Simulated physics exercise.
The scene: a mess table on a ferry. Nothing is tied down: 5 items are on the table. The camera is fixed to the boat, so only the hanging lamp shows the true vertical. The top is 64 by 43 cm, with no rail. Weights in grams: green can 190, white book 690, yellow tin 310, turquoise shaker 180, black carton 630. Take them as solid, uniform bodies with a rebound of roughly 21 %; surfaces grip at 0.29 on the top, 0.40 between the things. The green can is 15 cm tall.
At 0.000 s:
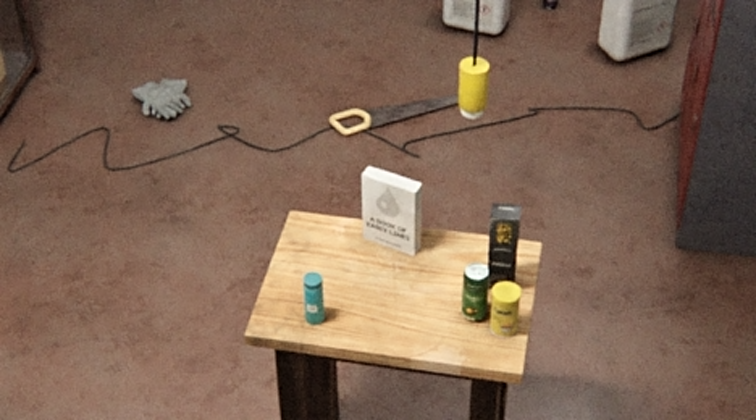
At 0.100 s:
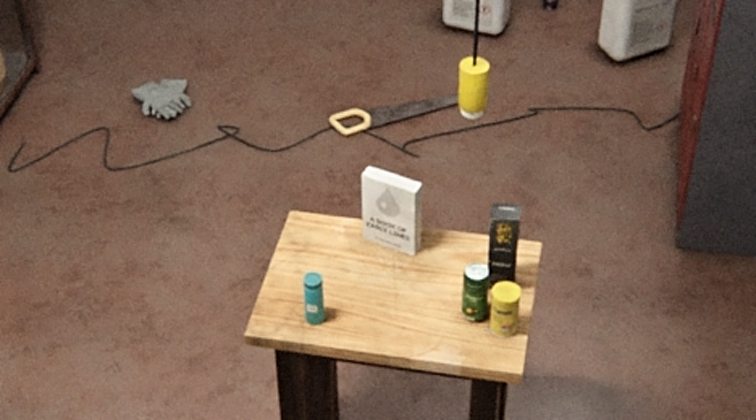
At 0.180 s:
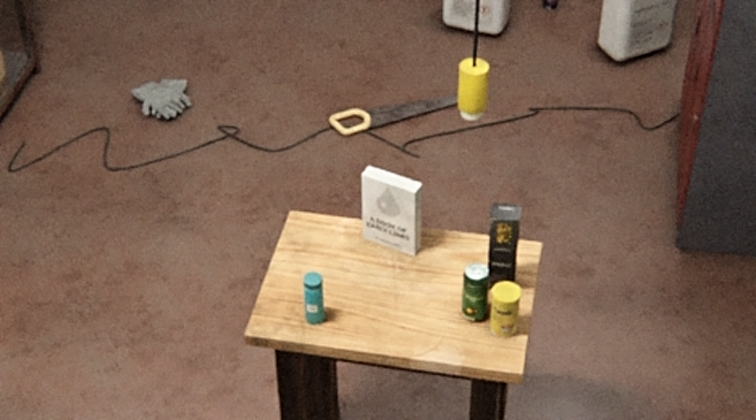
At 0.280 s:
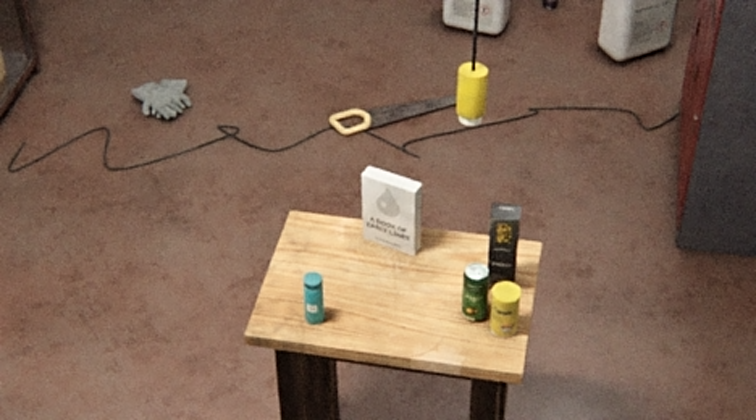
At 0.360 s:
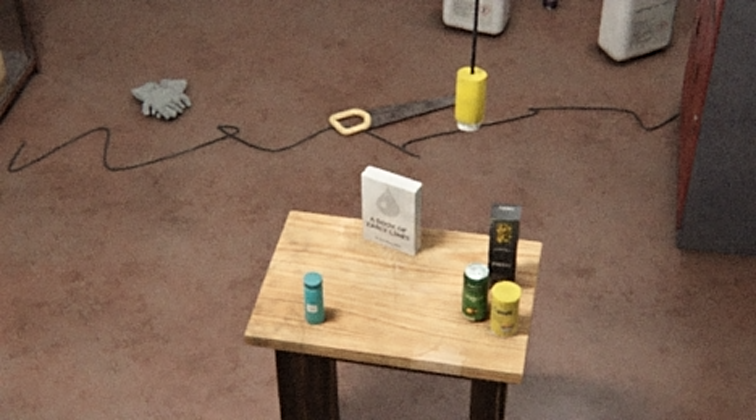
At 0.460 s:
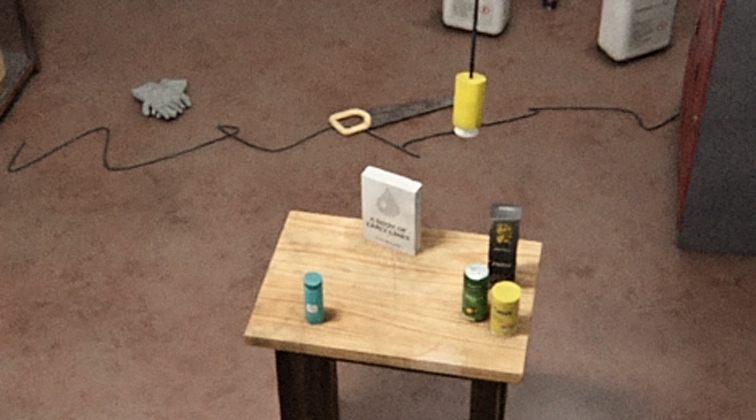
A hanging yellow lamp swings slightly nearer while five items on a wooden table stay still.
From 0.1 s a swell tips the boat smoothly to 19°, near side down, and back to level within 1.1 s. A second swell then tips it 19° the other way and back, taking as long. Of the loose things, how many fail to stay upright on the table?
Lost: Three or more.
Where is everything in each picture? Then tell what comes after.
The first picture shows boat level; green can (475, 293); white book (392, 212).
The second picture shows boat level; black carton (503, 248); yellow tin (505, 310).
The third picture shows floor tilted 1°, near side down; turquoise shaker (314, 298); black carton (503, 248).
The fourth picture shows floor tilted 5°, near side down; yellow tin (505, 310); turquoise shaker (314, 298).
The fifth picture shows floor tilted 9°, near side down; black carton (503, 248); yellow tin (505, 310).
The sixth picture shows floor tilted 14°, near side down; green can (475, 293); white book (392, 212).
By 0.96 s, floor tilted 8°, near side down; white book on its side near (360, 282); green can rocked 27° off its seat near (468, 307); black carton rocked 46° off its seat.
By 1.76 s, floor tilted 19°, far side down; white book on its side near (355, 292); green can on its side near (450, 345); black carton on its side.
When it is over (3.0 s), lying over on the table, green can, white book and black carton; not toppled but over 5 cm from the start, yellow tin; turquoise shaker within 5 cm of the start. End places, in pixels of the last picture, green can near (387, 312), white book near (357, 287).
